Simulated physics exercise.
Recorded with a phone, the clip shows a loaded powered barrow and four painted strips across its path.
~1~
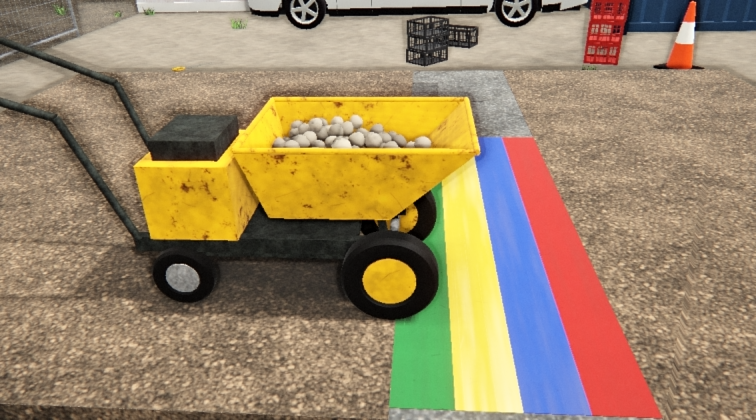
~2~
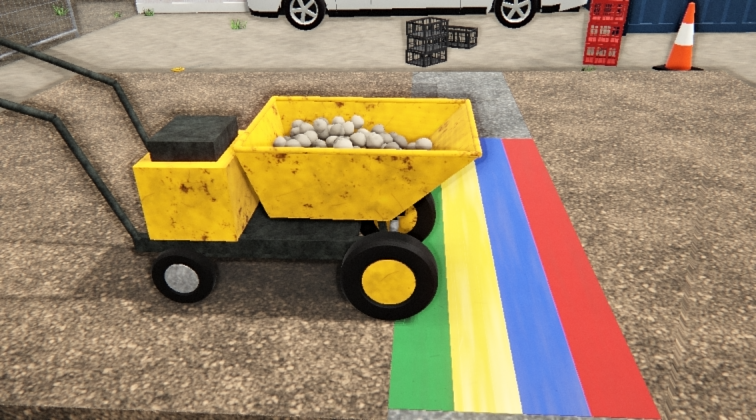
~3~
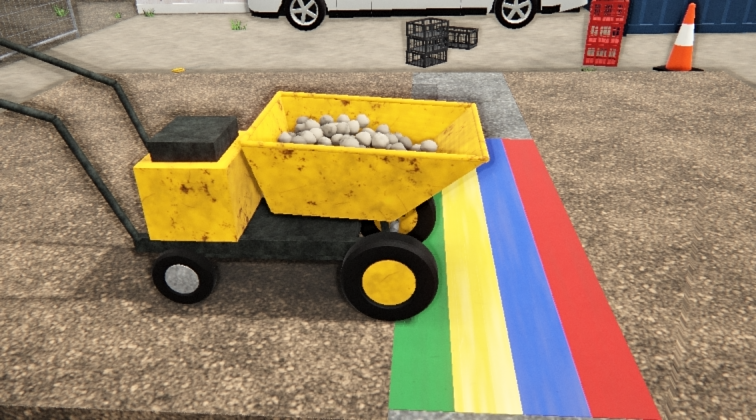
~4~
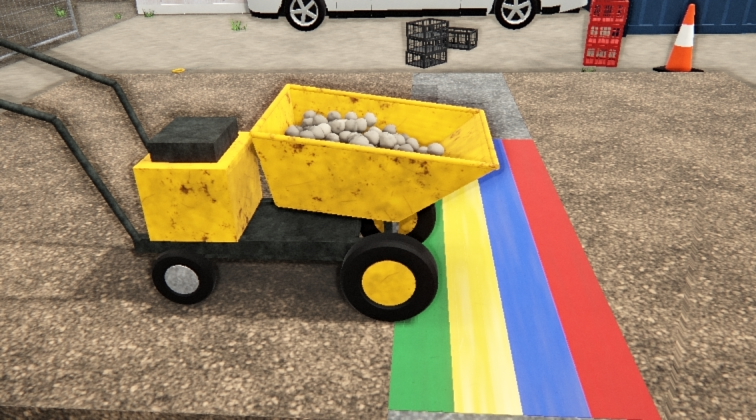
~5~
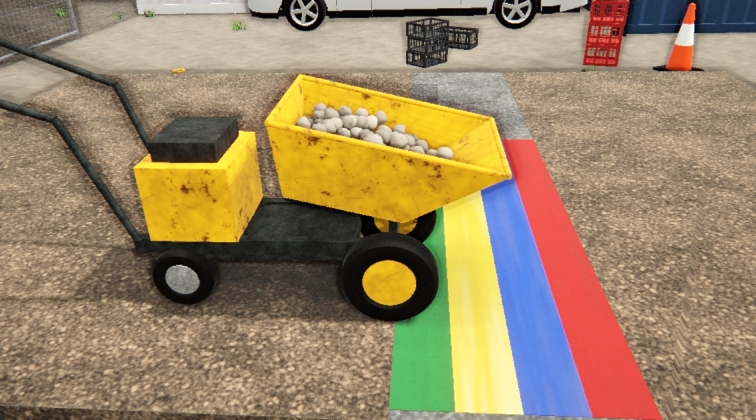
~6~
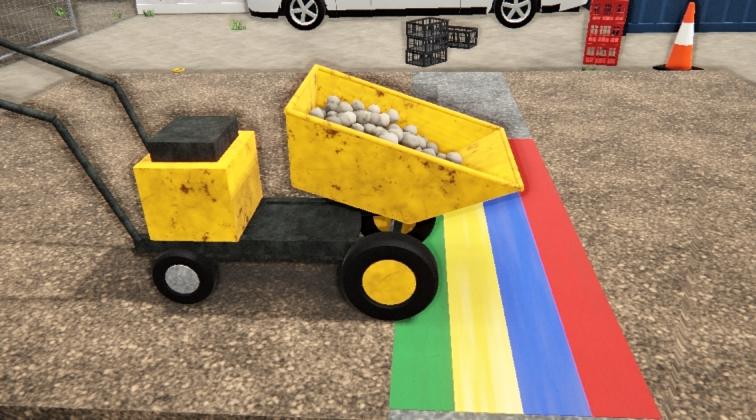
A yellow skip full of rounded grey stones tilted slowly forward to the right on a powered barrow, its back end rising while the wheels stayed still beside green, yellow, blue and red strips.
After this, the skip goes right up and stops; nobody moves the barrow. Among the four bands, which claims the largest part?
The red one claims the largest part.
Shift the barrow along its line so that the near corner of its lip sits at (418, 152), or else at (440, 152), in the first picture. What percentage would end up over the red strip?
First try: Some 30 %; second try: 30 %.
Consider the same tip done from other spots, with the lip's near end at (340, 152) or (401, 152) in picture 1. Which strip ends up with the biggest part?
That yellow strip for the first spot, the blue strip for the second.
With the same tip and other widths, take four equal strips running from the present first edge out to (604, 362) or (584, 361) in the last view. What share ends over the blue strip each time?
The first case gives around 0 %, the second around 0 %.
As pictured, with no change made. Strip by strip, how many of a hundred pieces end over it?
Per cent of the load - green strip: 0, yellow strip: 0, blue strip: 10, red strip: 35.
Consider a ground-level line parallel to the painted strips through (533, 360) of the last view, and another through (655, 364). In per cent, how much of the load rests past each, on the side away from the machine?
Roughly 80 per cent, and 30 per cent.
Soon, skip tipped steeply; all in the skip.
A while on, skip tipped steeply; about two thirds in the skip; a small part over the blue strip; about a quarter over the red strip; a stray few off the paint.
Towards the end, skip tipped right over; about a quarter in the skip; a small part over the blue strip; about a third over the red strip; about a third off the paint.
Finally, skip tipped right over; about a quarter in the skip; none over the green strip; none over the yellow strip; a small part over the blue strip; about a third over the red strip; about a third off the paint.
